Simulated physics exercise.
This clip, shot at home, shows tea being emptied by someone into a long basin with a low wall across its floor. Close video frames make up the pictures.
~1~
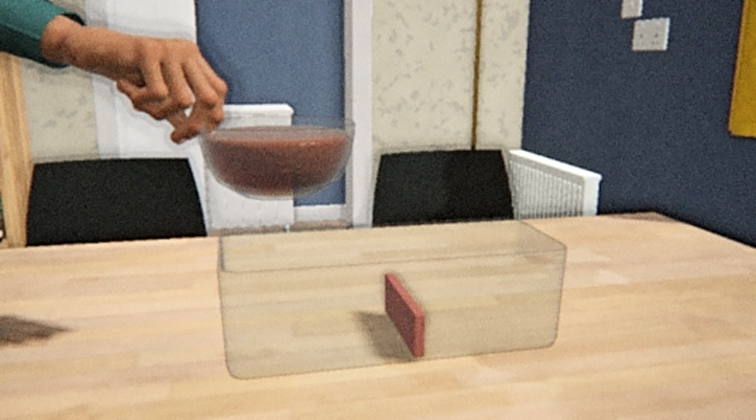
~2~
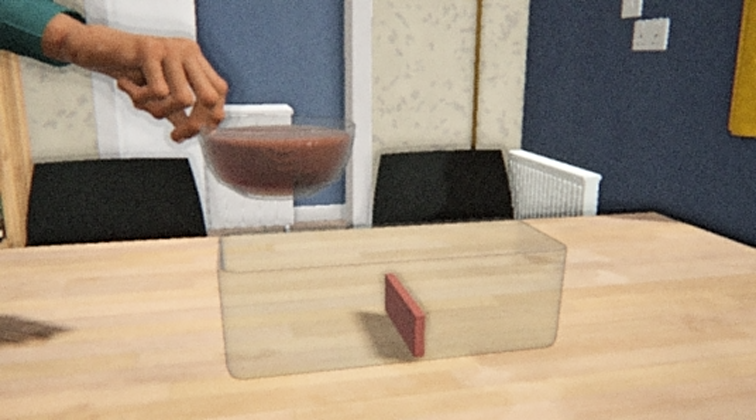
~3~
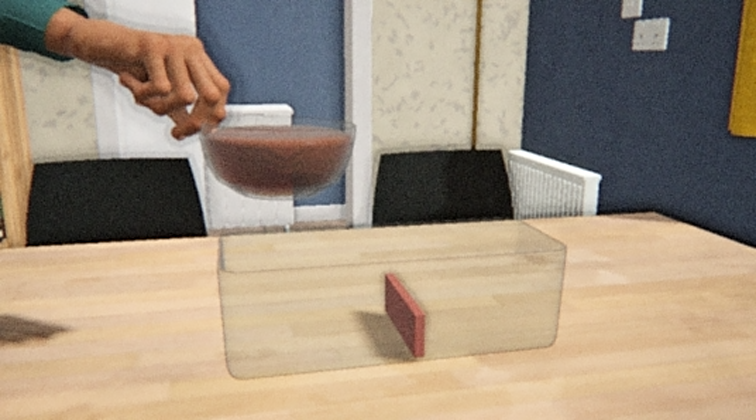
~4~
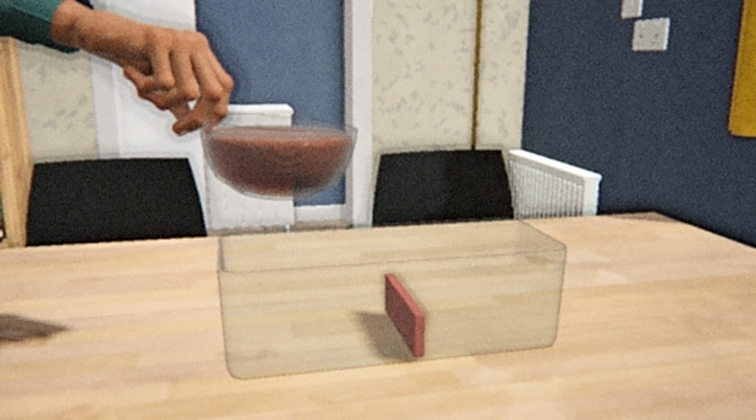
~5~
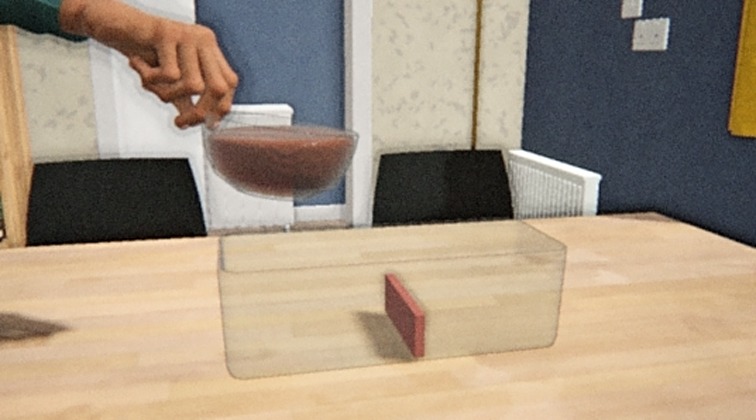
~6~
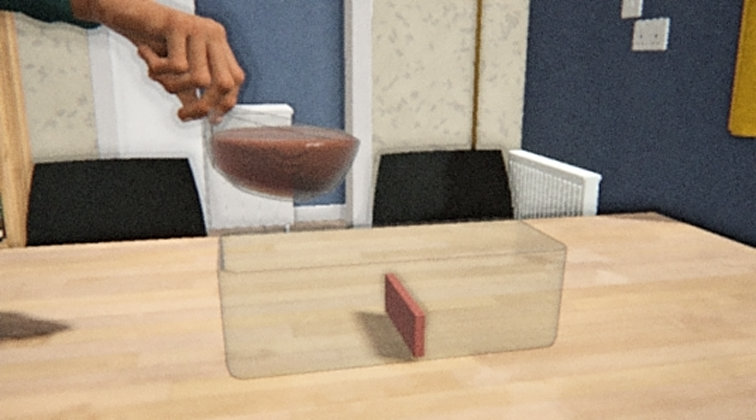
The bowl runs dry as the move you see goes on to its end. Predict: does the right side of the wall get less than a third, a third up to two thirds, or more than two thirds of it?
The share right of the wall is going to reach a third without passing two thirds.
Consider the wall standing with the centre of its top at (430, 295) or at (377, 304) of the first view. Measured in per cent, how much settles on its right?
About 10 and 75 per cent.
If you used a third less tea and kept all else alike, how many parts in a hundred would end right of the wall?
The share comes to some 30 parts in a hundred.
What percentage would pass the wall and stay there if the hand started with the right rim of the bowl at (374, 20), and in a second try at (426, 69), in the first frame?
About 85 per cent, then about 95 per cent.
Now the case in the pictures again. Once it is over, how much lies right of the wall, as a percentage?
About 55 per cent.
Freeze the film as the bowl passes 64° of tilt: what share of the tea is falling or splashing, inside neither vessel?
I'd put it near 25 per cent.
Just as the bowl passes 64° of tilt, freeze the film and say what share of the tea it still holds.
About 40 per cent.
A moment on, the bowl is tipped part way and 39 per cent is still to pour, 8 is left of the wall and 27 right of it.
Next, the bowl is tipped on its side and 3 per cent is still to pour, 42 is left of the wall and 53 right of it.
Then the bowl is tipped right over and 0 per cent is still to pour, 47 is left of the wall and 53 right of it.
Later the bowl is tipped right over and 0 per cent is still to pour, 47 is left of the wall and 53 right of it.
At rest 47 per cent lies left of the wall, 53 right of it and 0 outside.
